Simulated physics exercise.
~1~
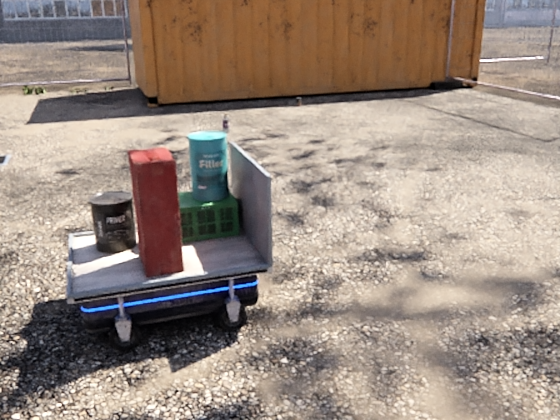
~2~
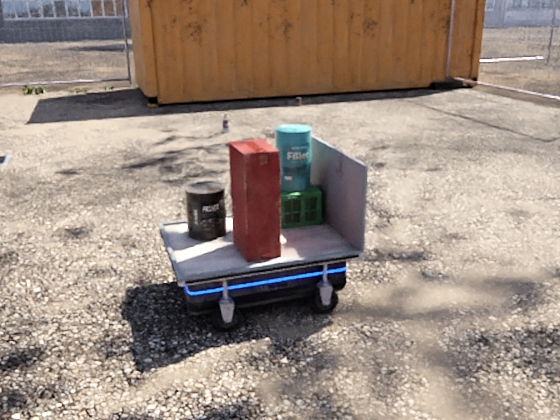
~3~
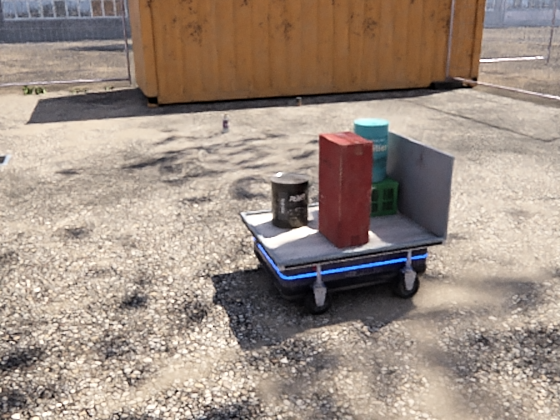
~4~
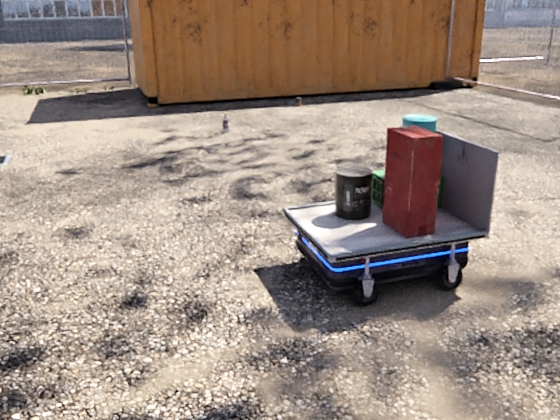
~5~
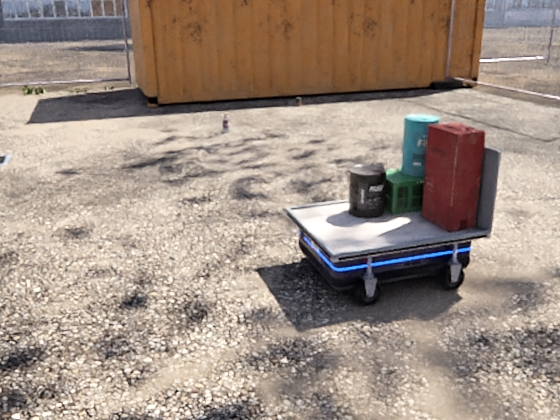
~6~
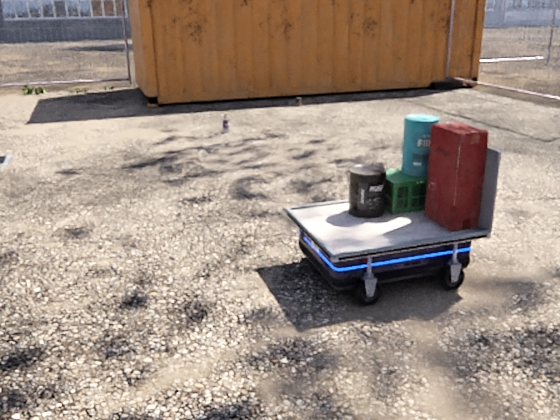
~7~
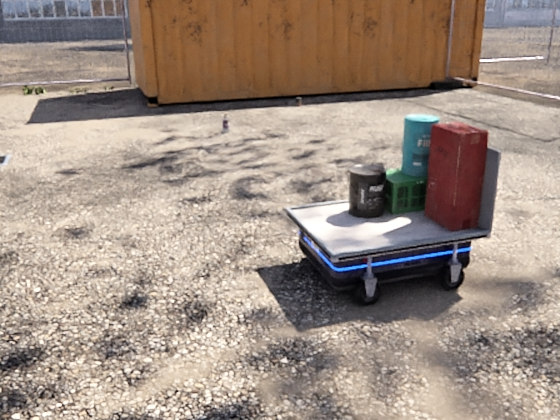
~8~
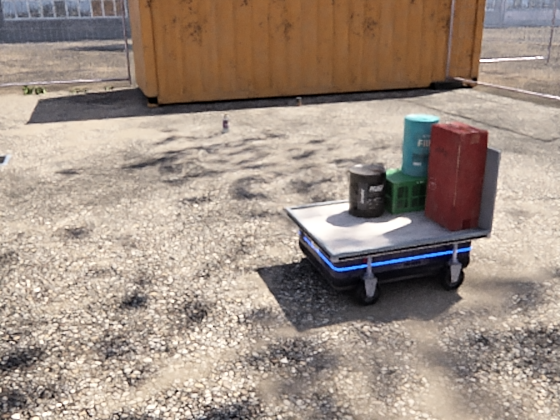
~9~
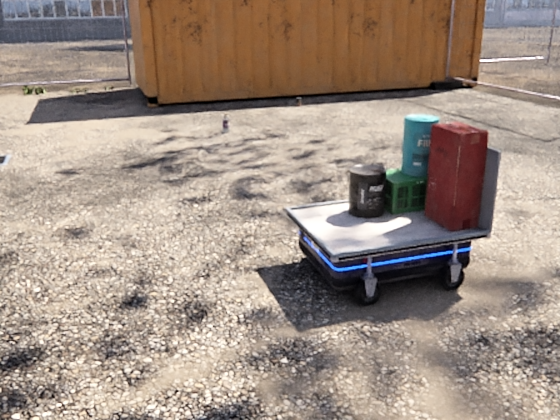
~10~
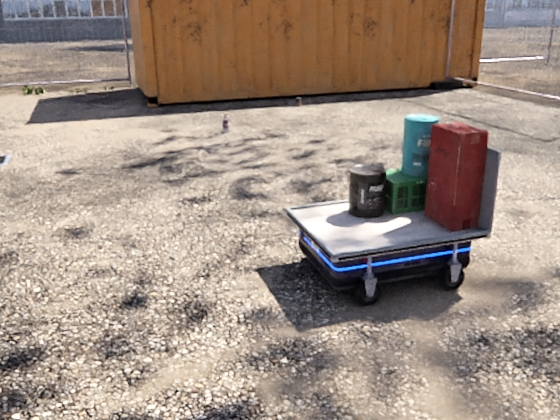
A loaded cart rolls right and stops as its red box slides toward the end board, upright.
